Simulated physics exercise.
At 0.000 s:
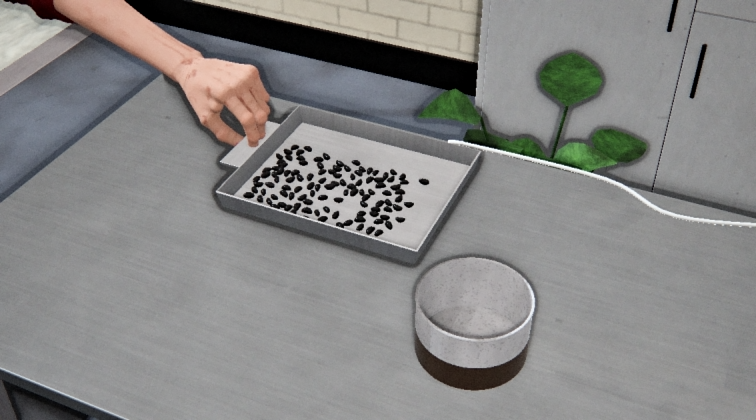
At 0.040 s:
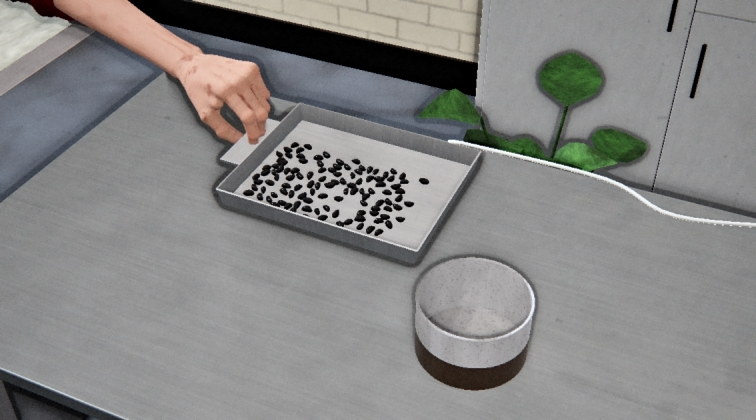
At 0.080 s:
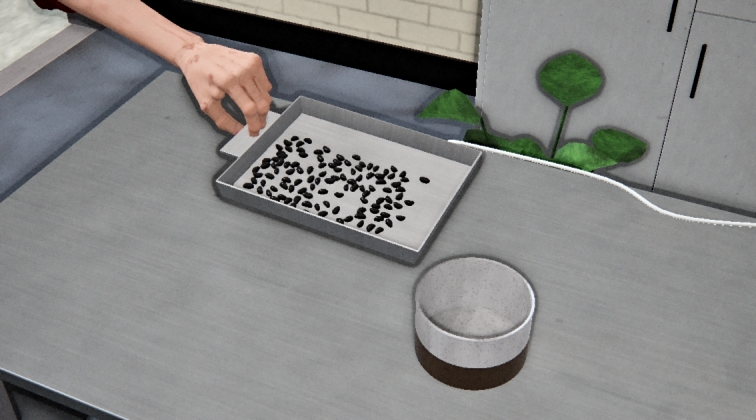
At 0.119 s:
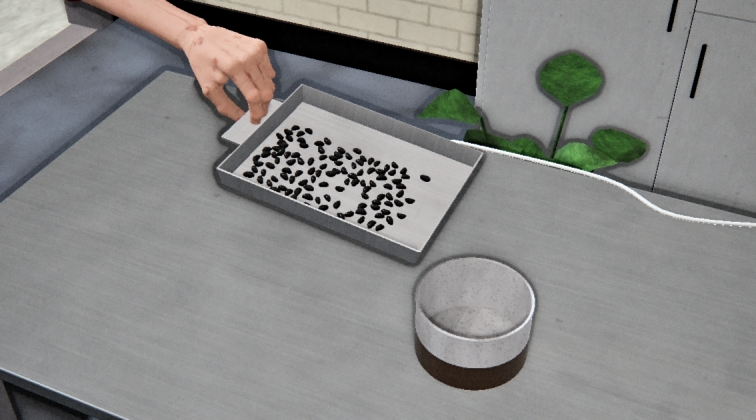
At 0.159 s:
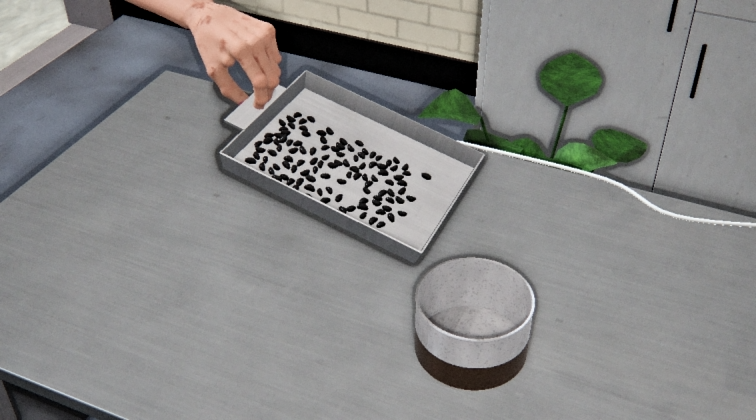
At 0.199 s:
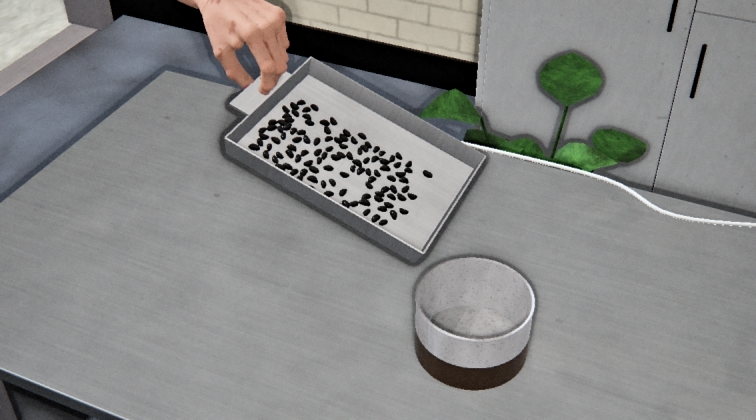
To begin with, a hand grips the tab at the left end of a shallow grey tray of scattered black beans, lying on a grey counter near a round pot. The hand then lifts that end steadily, tilting the tray toward the pot while the beans keep their places on it.
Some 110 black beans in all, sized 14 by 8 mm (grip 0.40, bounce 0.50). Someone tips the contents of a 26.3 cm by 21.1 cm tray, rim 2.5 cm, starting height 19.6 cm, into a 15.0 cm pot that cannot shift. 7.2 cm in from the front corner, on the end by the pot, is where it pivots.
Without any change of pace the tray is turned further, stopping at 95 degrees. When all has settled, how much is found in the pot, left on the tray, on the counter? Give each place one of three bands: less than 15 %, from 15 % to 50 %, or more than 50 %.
Pot: A majority share; tray: A meagre amount; counter: A reasonable amount.
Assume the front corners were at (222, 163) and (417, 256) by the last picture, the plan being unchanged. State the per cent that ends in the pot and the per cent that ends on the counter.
In the pot: 20 per cent; on the counter: 75 per cent.
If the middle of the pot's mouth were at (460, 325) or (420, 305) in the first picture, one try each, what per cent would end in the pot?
30 and 20 %.
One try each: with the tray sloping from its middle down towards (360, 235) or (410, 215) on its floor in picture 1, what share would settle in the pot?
About 0 per cent on the first try and 55 per cent on the second.
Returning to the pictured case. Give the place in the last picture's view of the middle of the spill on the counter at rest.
(553, 290), about.
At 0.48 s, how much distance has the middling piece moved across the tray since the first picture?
8 cm.
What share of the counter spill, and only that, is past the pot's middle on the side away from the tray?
That comes to roughly 80 percent.
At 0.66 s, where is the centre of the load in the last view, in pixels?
Approximately (461, 218) in the last view.
Then, at 0.48 s, tilt 57 degrees; the tray holds 100 %, the pot 0 %.
Then, at 0.66 s, tilt 82 degrees; the tray holds 85 %, the pot 0 %.
After 0.97 s, tilt 95 degrees; the tray holds 15 %, the pot 50 %.
In the end, at 2.7 s, pot 65 %, tray 0 %, counter 35 %.
